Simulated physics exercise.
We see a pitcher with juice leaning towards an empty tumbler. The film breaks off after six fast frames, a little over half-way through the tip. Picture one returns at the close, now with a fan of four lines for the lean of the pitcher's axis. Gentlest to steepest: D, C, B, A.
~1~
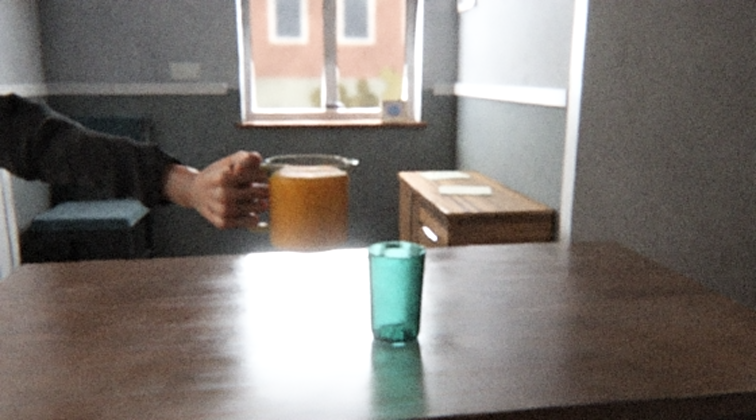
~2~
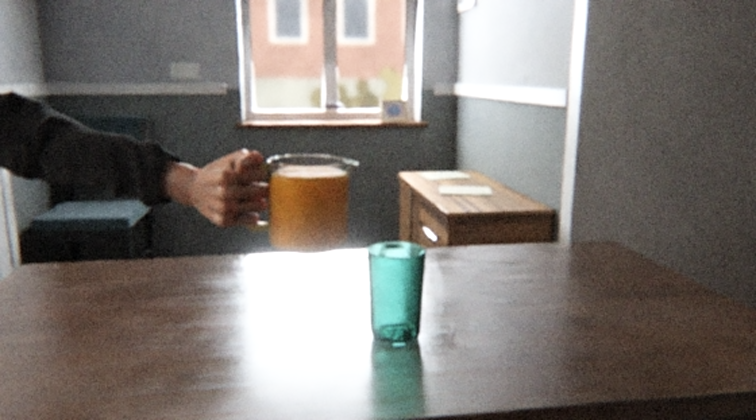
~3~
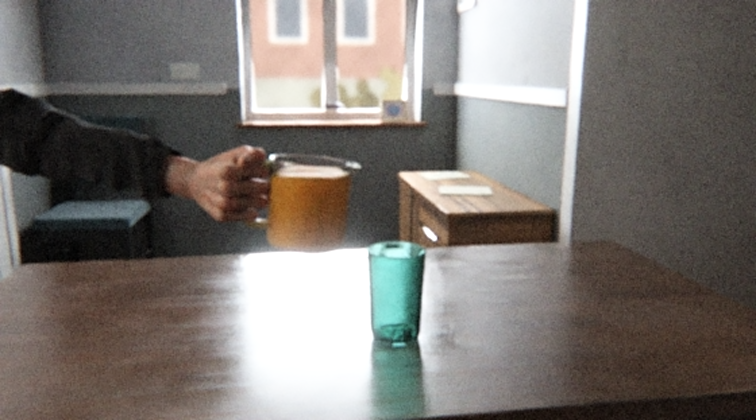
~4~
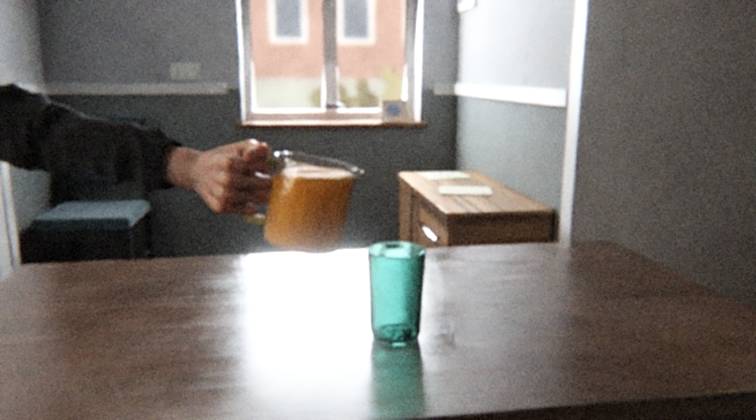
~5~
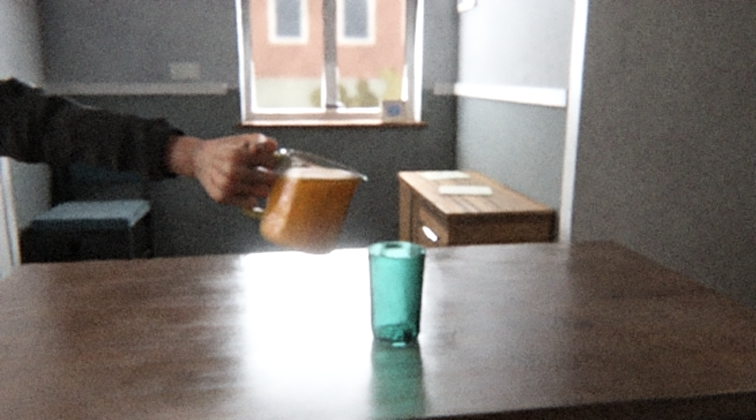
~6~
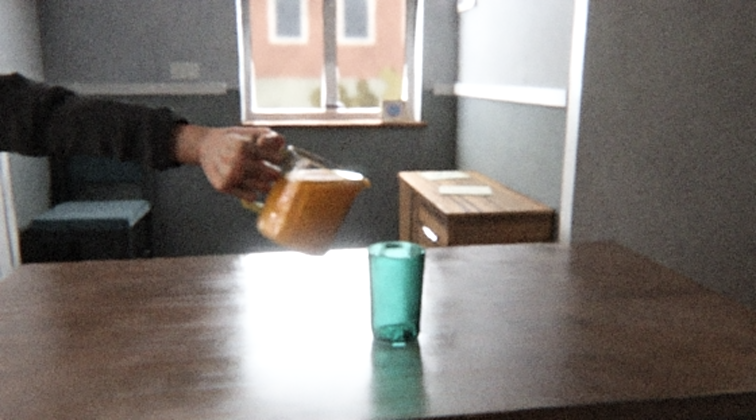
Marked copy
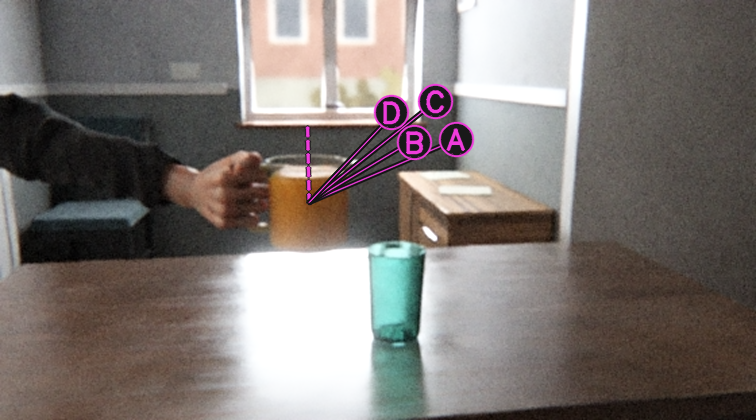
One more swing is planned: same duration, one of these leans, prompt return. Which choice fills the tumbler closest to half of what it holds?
It is C.
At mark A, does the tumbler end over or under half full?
Over half.
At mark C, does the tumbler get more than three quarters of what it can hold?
No.
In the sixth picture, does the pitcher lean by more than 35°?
No.
On the marked copy, A at (440, 146); B at (398, 148); C at (421, 112); D at (381, 126).
Choosing A, the tumbler ends with about 80 % of what it can hold.
Choosing B, the tumbler ends with about 62 % of what it can hold.
Choosing C, the tumbler ends with about 46 % of what it can hold.
Choosing D, the tumbler ends with about 32 % of what it can hold.
